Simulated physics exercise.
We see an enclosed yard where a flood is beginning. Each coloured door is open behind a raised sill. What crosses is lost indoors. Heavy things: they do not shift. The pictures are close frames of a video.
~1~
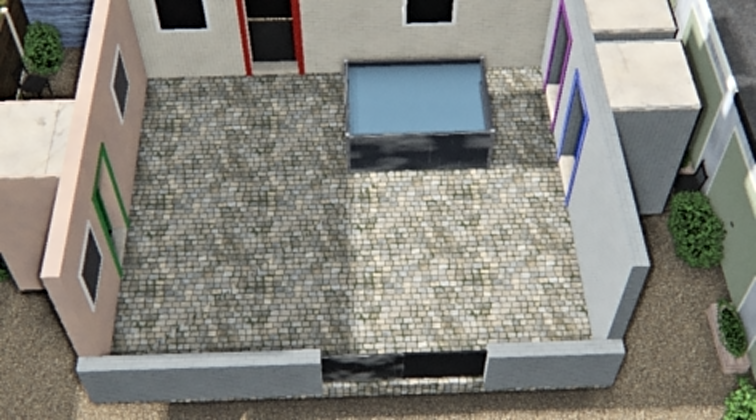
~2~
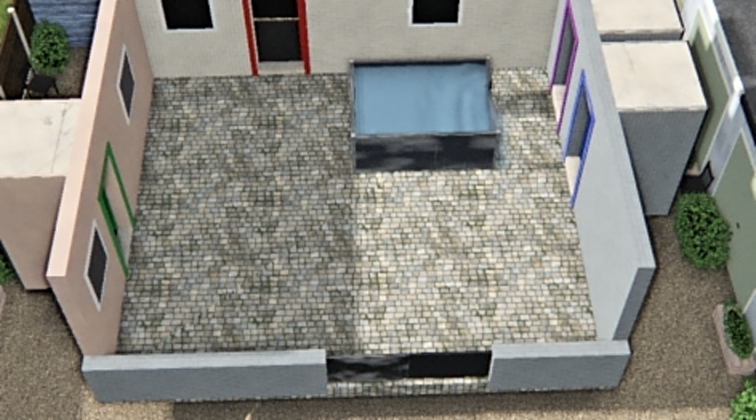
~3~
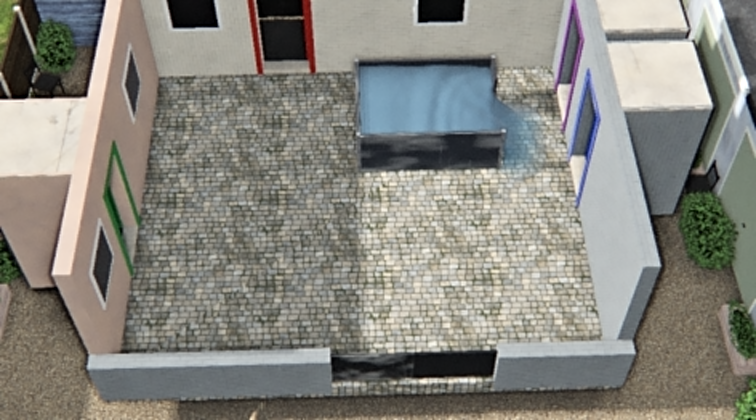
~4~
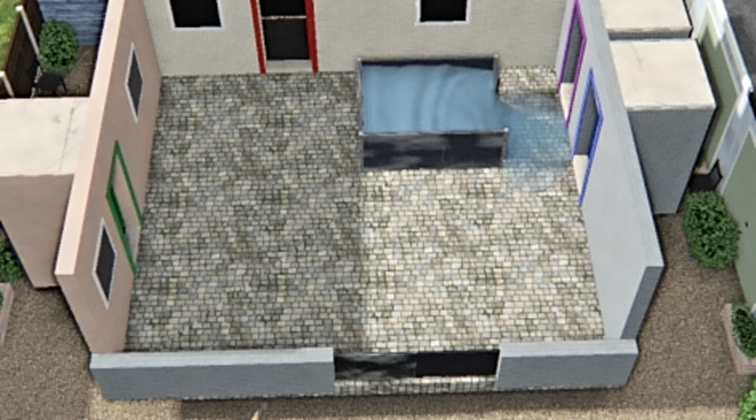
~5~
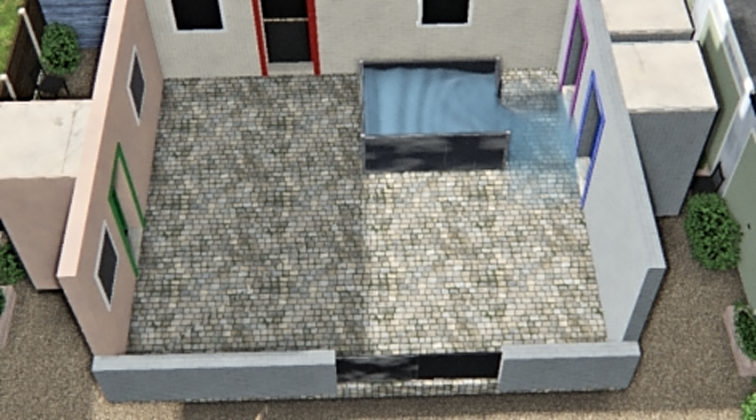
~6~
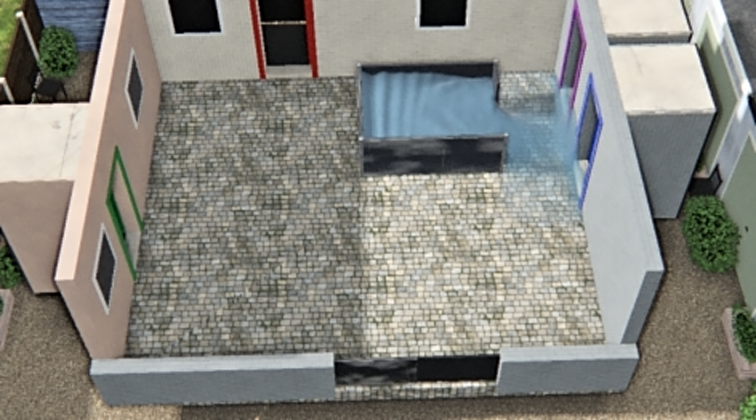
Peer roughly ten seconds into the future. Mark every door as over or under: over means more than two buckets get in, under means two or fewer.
Red door - under; blue door - over; purple door - over; green door - over.
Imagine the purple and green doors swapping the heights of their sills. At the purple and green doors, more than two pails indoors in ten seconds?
Purple: Beyond the limit; green: Within the limit.
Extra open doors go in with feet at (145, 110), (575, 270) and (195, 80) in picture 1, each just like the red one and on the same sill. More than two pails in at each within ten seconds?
Door by door: Ends up above, ends up below, ends up below.
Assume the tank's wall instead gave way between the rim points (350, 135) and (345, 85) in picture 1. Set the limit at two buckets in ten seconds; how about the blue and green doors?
Verdict - blue door is safe, green door breaks the limit.
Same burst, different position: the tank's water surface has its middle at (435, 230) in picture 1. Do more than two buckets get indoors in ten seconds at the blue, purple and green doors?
As I see it, the blue door stays within the limit, the purple door stays within the limit and the green door overshoots.
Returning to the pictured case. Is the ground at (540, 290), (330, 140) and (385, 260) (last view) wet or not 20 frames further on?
As listed, the points end up soaked, high and dry and high and dry.
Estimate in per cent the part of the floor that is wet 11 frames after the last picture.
Roughly 25 %.
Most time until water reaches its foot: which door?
It is the one in green.
A moment on, water covers 15 % of the floor; the red door not reached, the blue door over two buckets in, the purple door over two buckets in, the green door not reached.
Next, water covers 25 % of the floor; the red door not reached, the blue door far over two buckets in, the purple door far over two buckets in, the green door not reached.
Then, water covers 45 % of the floor; the red door wet at the sill, nothing in, the blue door far over two buckets in, the purple door far over two buckets in, the green door not reached.
Later, water covers 80 % of the floor; the red door wet at the sill, nothing in, the blue door far over two buckets in, the purple door far over two buckets in, the green door wet at the sill, nothing in.
In the end, water covers 90 % of the floor; the red door wet at the sill, nothing in, the blue door far over two buckets in, the purple door far over two buckets in, the green door far over two buckets in.
